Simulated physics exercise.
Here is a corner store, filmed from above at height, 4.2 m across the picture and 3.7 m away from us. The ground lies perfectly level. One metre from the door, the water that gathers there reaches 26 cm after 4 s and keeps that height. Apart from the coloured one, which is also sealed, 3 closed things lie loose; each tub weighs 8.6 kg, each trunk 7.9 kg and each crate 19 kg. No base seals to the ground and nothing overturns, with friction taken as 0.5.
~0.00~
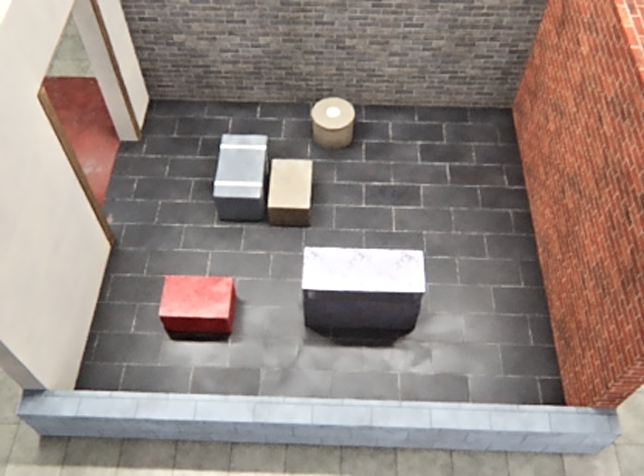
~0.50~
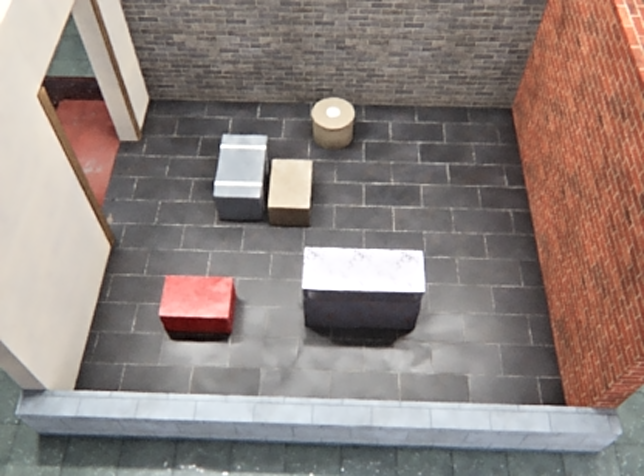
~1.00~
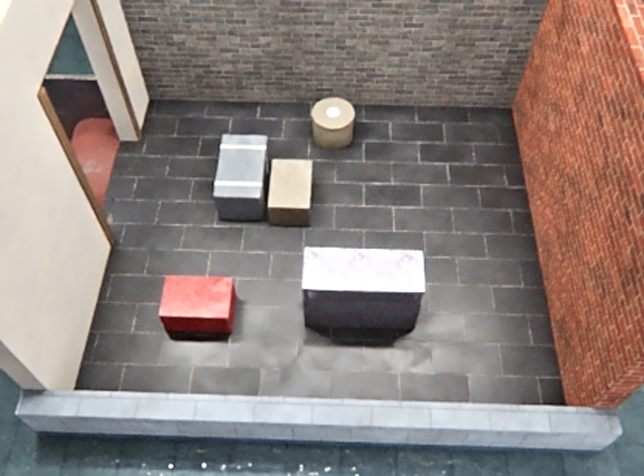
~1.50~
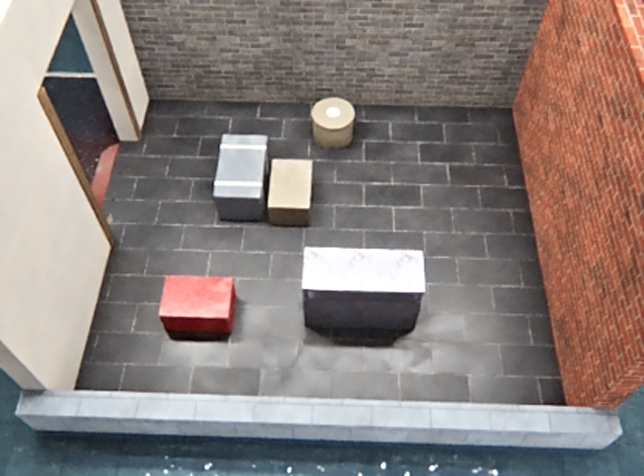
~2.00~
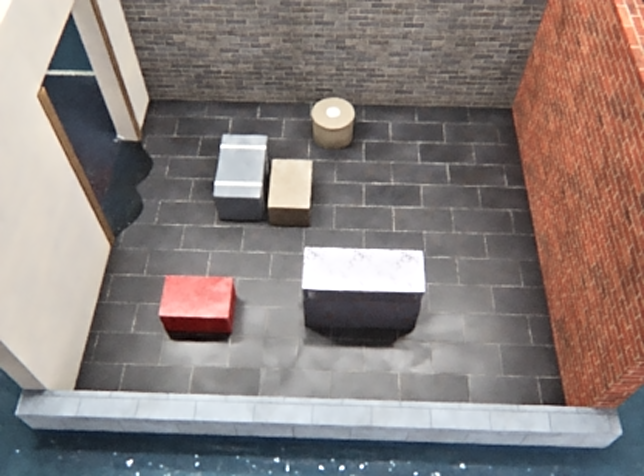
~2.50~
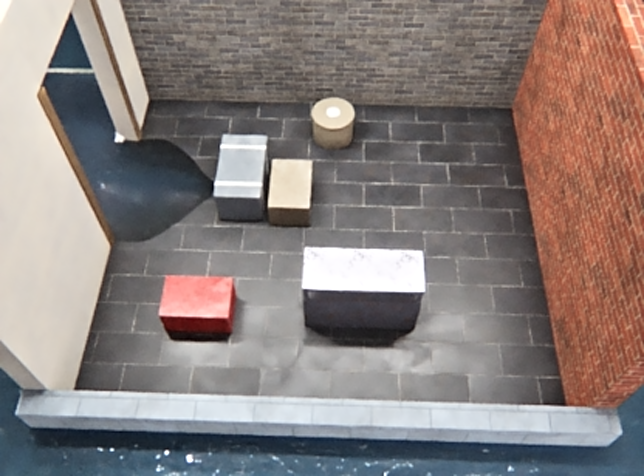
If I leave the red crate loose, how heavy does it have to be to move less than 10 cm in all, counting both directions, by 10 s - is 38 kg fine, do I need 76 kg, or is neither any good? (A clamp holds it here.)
38 kg is fine.
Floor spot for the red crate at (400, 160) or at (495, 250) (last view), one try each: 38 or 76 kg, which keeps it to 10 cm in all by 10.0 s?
First try the heavier suffices, second try the heavier suffices.
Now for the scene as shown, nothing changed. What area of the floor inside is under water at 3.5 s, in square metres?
Wet area: Approx. 3.5 m2.
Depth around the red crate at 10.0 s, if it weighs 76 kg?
Around 9 cm.
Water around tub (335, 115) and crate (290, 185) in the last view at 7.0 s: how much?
Close to 18 and 11 centimetres.
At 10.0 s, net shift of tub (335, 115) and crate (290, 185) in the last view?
Respectively 300 and 250 centimetres.
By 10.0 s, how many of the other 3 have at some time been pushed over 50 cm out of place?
3 in all.
After 3.5 s the red crate would be 0 cm from its start with 38 kg and 0 cm from its start with 76 kg; 0 cm of water round it then.
After 4.5 s the red crate would be 0 cm from its start with 38 kg and 0 cm from its start with 76 kg; 2 cm of water round it then.
After 7.0 s the red crate would be 0 cm from its start with 38 kg and 0 cm from its start with 76 kg; 3 cm of water round it then.
After 10.0 s the red crate would be 0 cm from its start with 38 kg and 0 cm from its start with 76 kg; 9 cm of water round it then.
